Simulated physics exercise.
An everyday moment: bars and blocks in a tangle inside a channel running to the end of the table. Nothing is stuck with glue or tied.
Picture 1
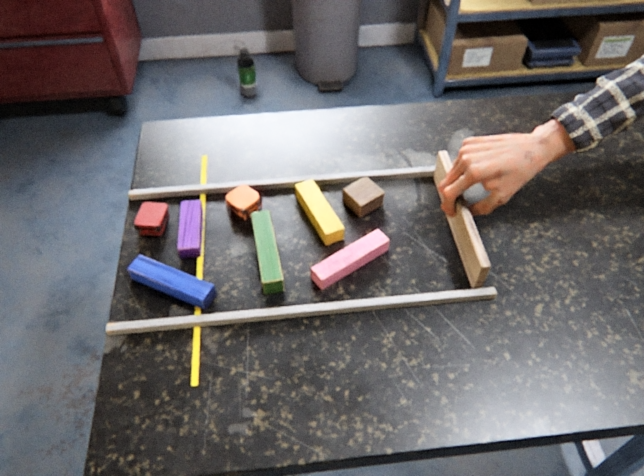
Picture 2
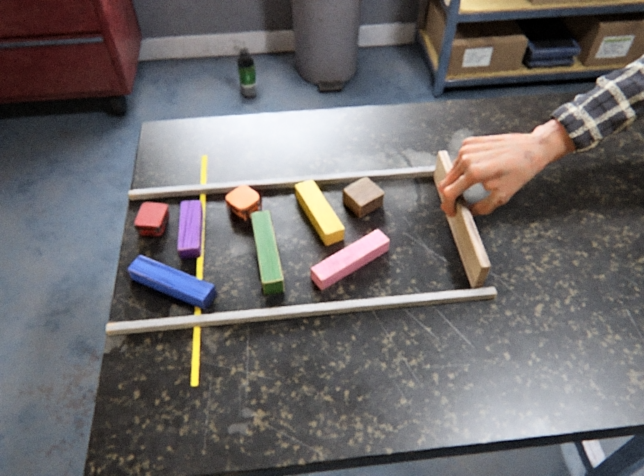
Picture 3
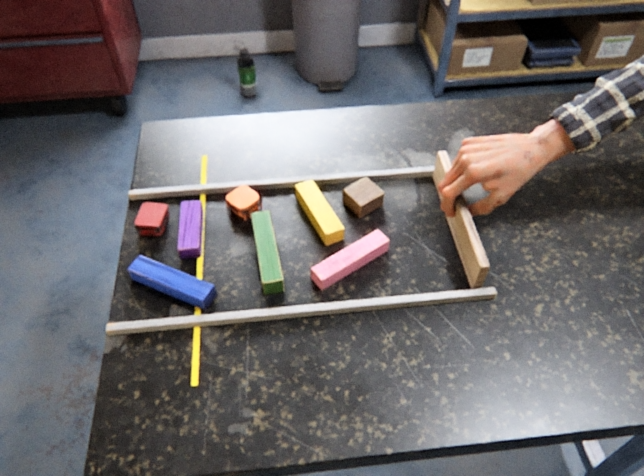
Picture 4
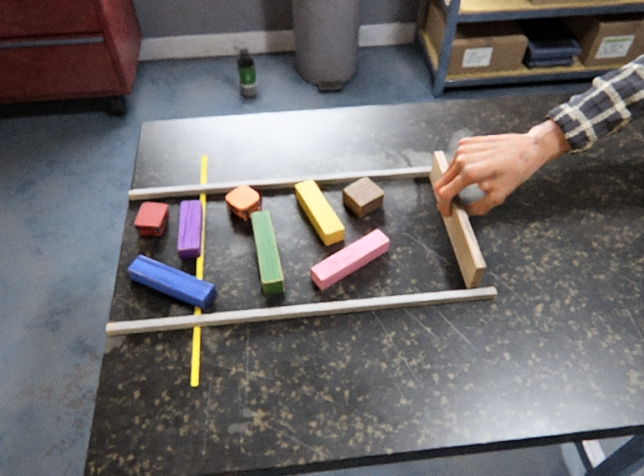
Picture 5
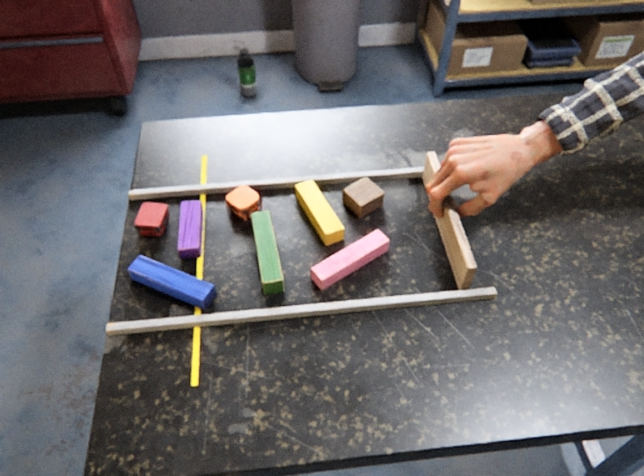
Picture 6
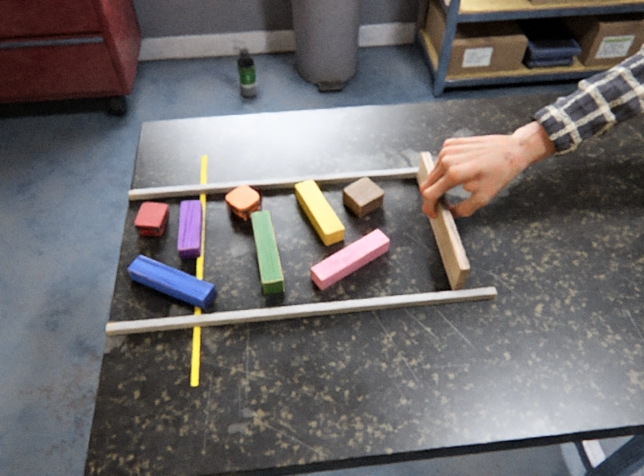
A hand in a plaid sleeve grips an upright wooden board at the right of a speckled dark tabletop, seen from above at an angle, with a bin and shelves behind. Between two pale rails lie red, orange and brown blocks and purple, blue, green, yellow and pink bars, with yellow tape crossing at left. The hand slides the board slightly left, while the pieces and camera stay still.
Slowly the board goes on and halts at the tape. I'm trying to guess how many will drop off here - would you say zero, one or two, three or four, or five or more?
After the push, one or two are missing from the table.
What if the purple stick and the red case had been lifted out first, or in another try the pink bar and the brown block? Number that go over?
Going first to second: 0 and 1.
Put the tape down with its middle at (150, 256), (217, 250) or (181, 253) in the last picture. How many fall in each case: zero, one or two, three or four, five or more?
Count per stopping tape, as listed: 5 or more, either one or two, three or four.
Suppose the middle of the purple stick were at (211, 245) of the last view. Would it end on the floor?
Lab note: Started there, it remains on top.
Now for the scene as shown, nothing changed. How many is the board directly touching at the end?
That makes 2.
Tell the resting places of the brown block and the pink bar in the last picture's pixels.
In the last picture, roughly (186, 200) and (188, 279).
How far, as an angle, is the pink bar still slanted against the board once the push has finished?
It measures close to 0 degrees.
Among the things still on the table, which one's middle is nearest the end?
It is the purple stick.
Early on, none off yet; red case at rest near (153, 220); blue stick at rest near (172, 282); purple stick at rest near (191, 229).
Finally, the number that fall off is one or two; lost, red case.
